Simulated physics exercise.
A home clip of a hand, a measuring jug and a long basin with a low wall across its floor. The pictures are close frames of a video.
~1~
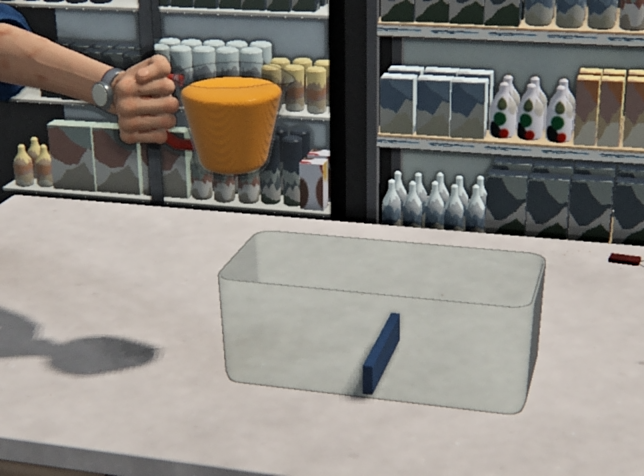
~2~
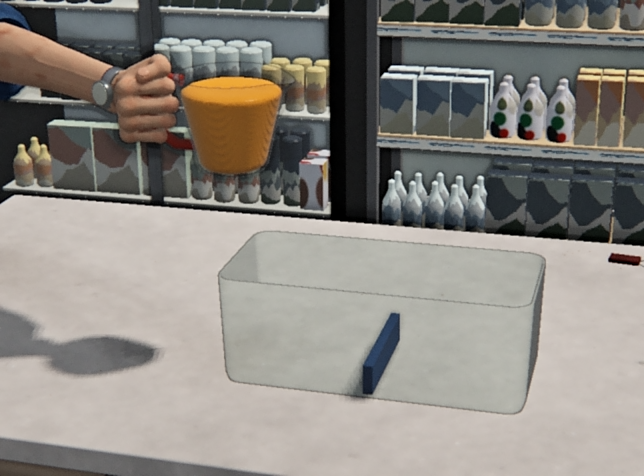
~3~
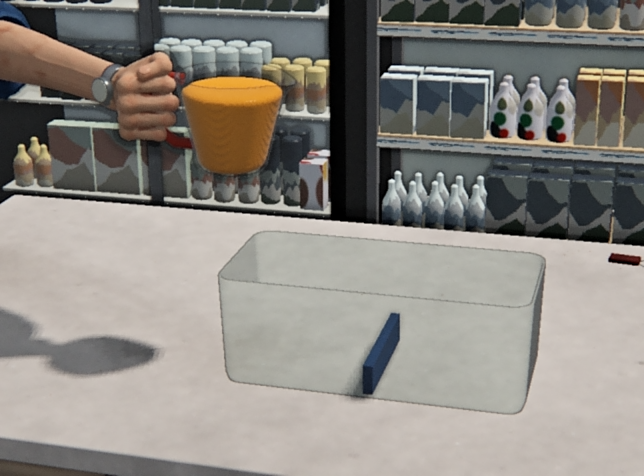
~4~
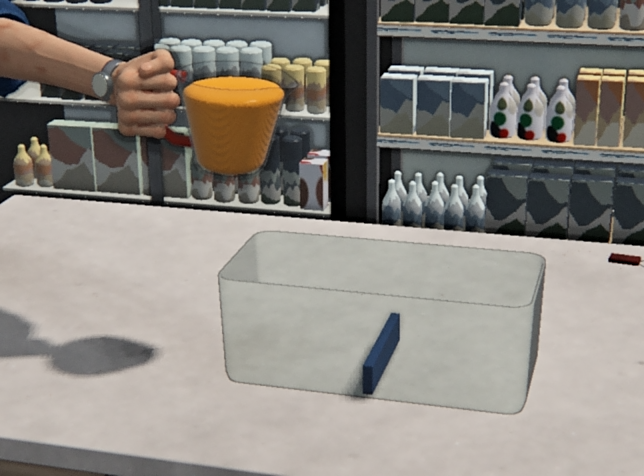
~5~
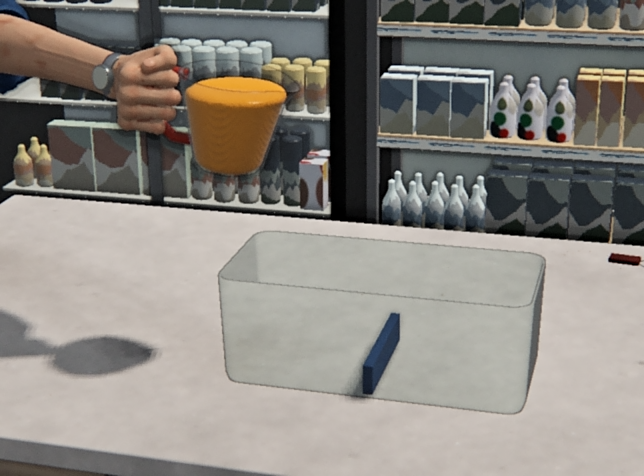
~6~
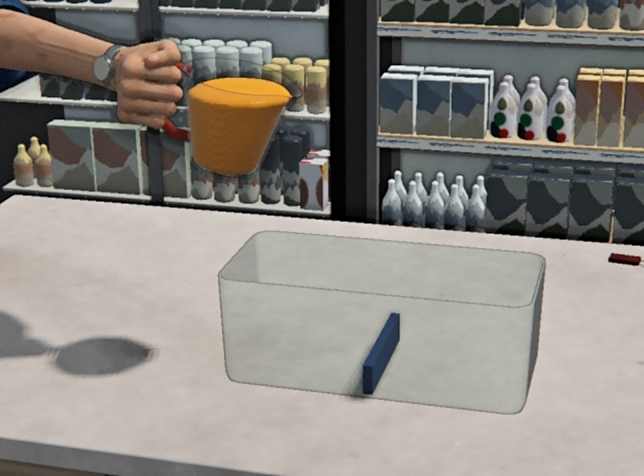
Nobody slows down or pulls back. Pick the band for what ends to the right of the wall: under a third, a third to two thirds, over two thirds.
In the end under a third is right of the wall.
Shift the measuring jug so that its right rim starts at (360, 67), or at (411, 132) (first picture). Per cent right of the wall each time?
About 95 and 95 per cent.
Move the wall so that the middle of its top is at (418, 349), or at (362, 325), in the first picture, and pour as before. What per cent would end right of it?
Near 15 % and 45 %.
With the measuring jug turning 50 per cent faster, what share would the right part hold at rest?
Roughly 15 in a hundred.
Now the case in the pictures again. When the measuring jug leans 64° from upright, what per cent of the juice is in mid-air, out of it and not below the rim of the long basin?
About 25 per cent.
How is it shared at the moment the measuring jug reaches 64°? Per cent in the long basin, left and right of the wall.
The left part 5 per cent, the right part 0.
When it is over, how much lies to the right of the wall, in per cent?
Close to 20 per cent.
A moment on, the measuring jug is tipped part way and 69 per cent is still to pour, 6 is left of the wall and 0 right of it.
Next, the measuring jug is tipped on its side and 17 per cent is still to pour, 50 is left of the wall and 14 right of it.
Then the measuring jug is tipped on its side and 1 per cent is still to pour, 80 is left of the wall and 16 right of it.
Later the measuring jug is tipped on its side and 0 per cent is still to pour, 80 is left of the wall and 18 right of it.
In the end 81 per cent lies left of the wall, 18 right of it and 2 outside.
